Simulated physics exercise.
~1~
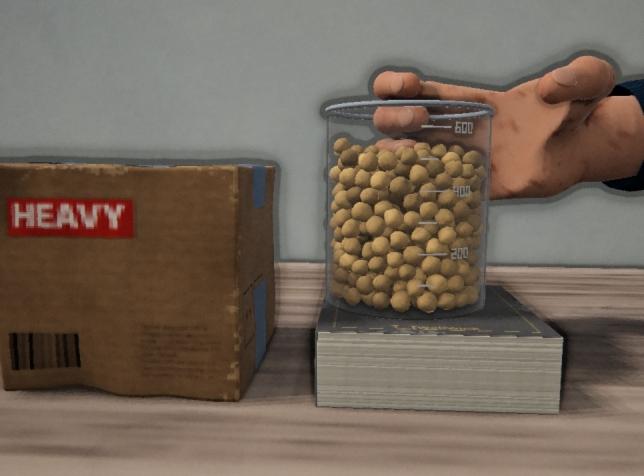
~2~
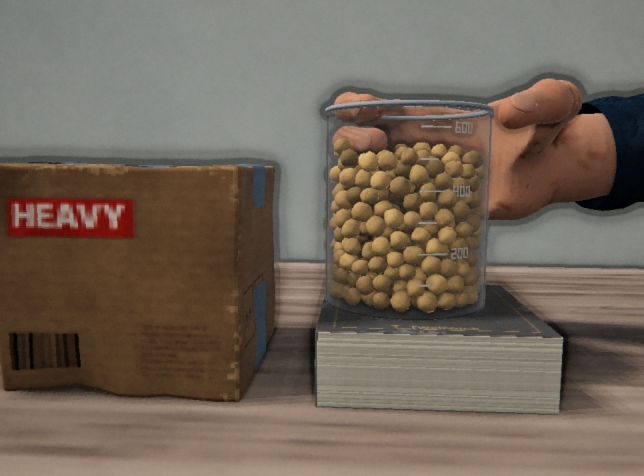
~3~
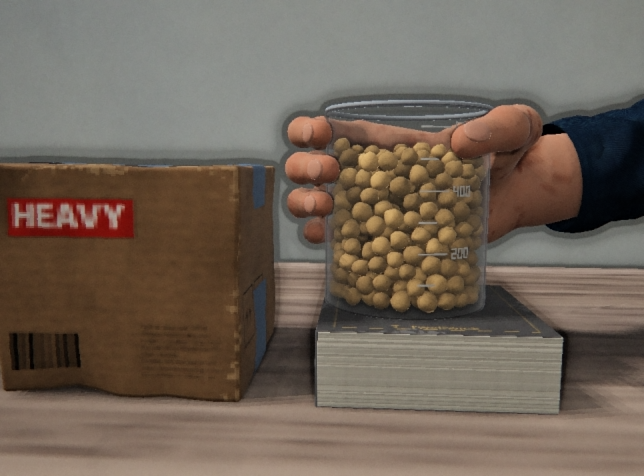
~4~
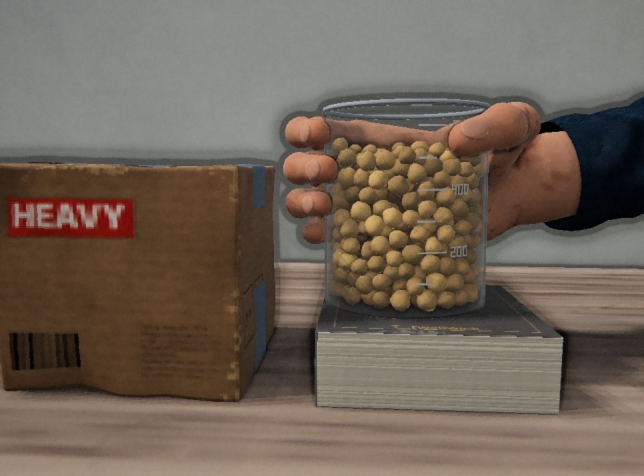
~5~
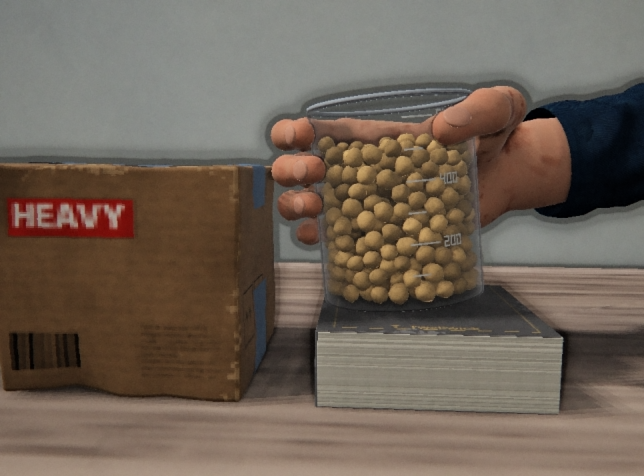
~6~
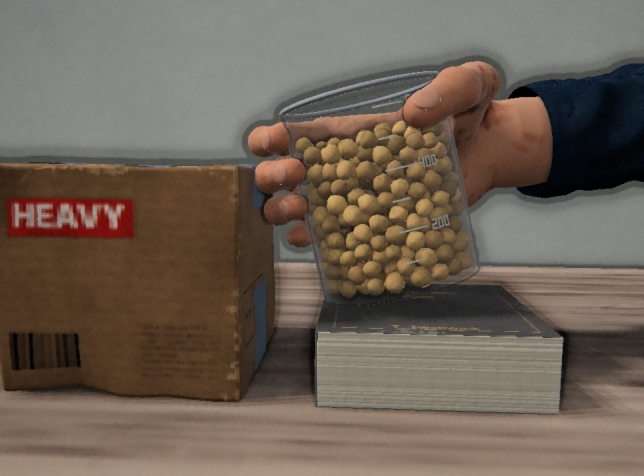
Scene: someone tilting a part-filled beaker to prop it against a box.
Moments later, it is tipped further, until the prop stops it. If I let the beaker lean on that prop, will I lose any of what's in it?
No, it all stays in.
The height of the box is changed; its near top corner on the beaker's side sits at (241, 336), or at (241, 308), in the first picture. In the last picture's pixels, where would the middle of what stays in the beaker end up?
Around (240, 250) in the first try, (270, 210) in the second.
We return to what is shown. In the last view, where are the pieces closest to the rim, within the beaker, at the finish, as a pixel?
About (305, 143).
Then, 0.19 s after the last picture, the beaker leans 23°; everything is still inside.
Then, 0.36 s after the last picture, the beaker rests on the box at 25°; everything is still inside.
At rest, the beaker rests on the box at 25°; everything is still inside.
